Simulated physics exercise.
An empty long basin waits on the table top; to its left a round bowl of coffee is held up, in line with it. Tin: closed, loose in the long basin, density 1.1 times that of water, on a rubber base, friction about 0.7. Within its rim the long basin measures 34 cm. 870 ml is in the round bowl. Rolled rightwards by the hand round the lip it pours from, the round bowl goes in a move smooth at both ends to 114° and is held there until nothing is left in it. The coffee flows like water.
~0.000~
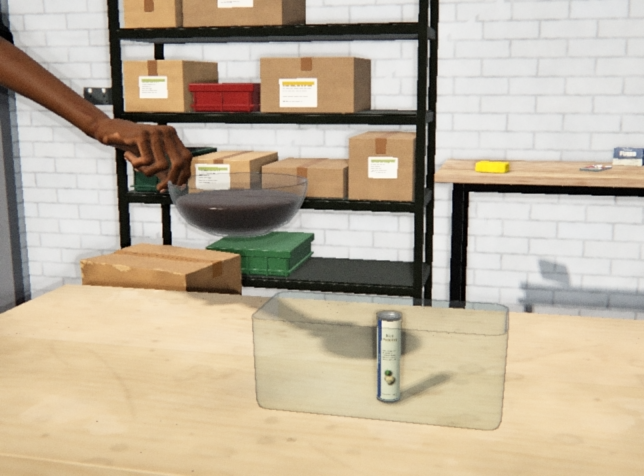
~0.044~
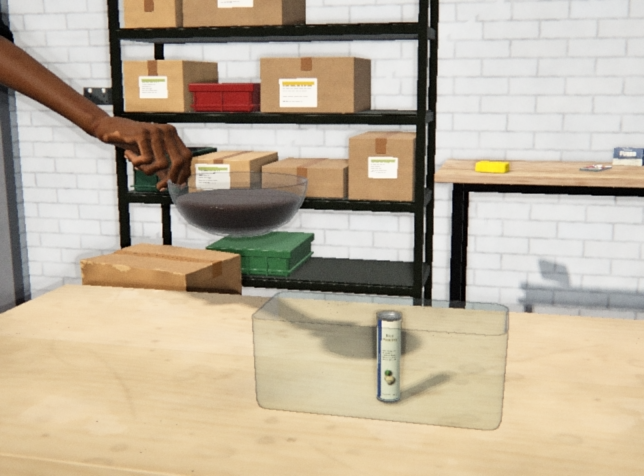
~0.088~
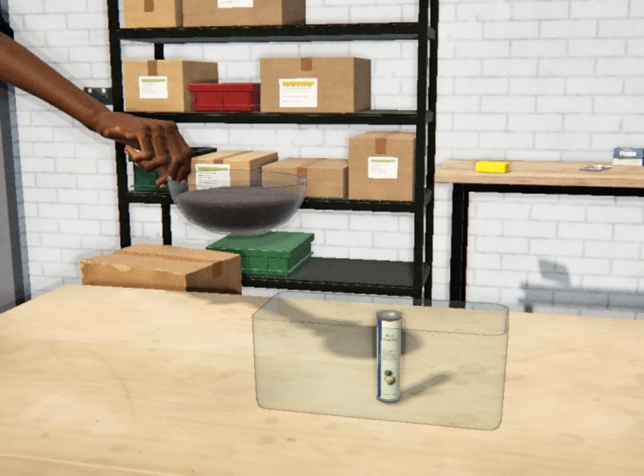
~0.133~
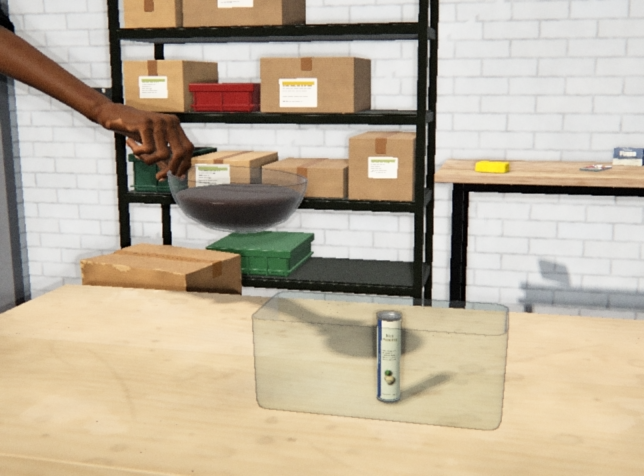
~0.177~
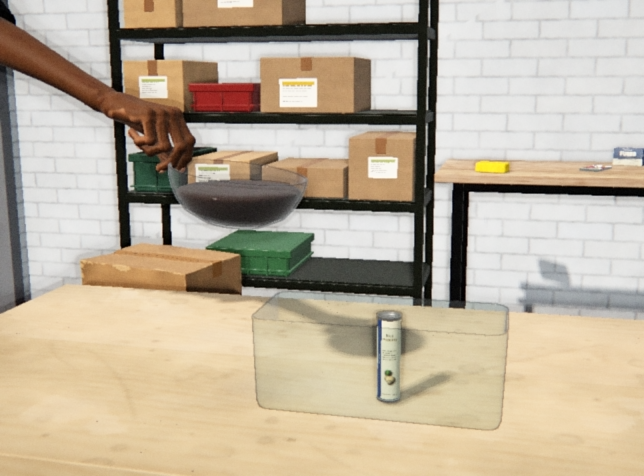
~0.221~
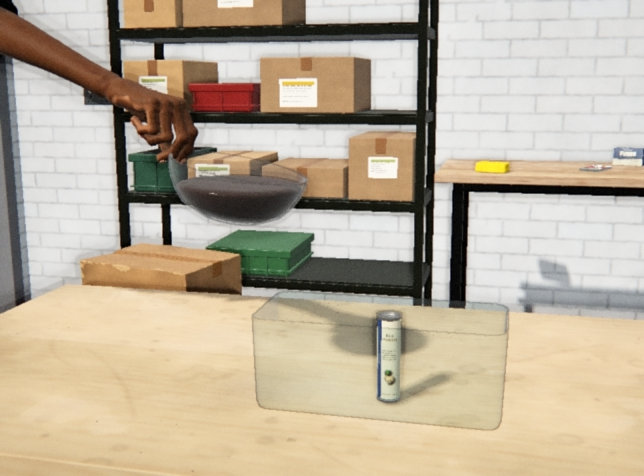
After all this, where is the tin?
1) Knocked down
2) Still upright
Answer: 2.
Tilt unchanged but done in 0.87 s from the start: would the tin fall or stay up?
Then the tin does not tip.
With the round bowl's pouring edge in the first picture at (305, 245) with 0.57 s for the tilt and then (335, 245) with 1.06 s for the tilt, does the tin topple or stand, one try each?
Run one: It tumbles. Run two: It does not tip.
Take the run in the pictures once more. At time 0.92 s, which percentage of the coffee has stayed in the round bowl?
0 %.
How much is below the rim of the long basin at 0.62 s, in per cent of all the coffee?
Around 5 percent.
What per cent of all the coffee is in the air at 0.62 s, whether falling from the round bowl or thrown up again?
Around 54 in a hundred.
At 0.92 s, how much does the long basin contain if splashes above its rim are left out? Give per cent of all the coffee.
I reckon close to 88 per cent.
After 0.62 s the tilt is 73° and 41 per cent is still to pour; the tin stands where it began.
After 0.92 s the tilt is 109° and 0 per cent is still to pour; the tin stands where it began.
After 1.23 s the tilt is 114° and 0 per cent is still to pour; the tin stands where it began.
After 1.56 s the tilt is 114° and 0 per cent is still to pour; the tin stands where it began.
In the end the tin stands where it began.
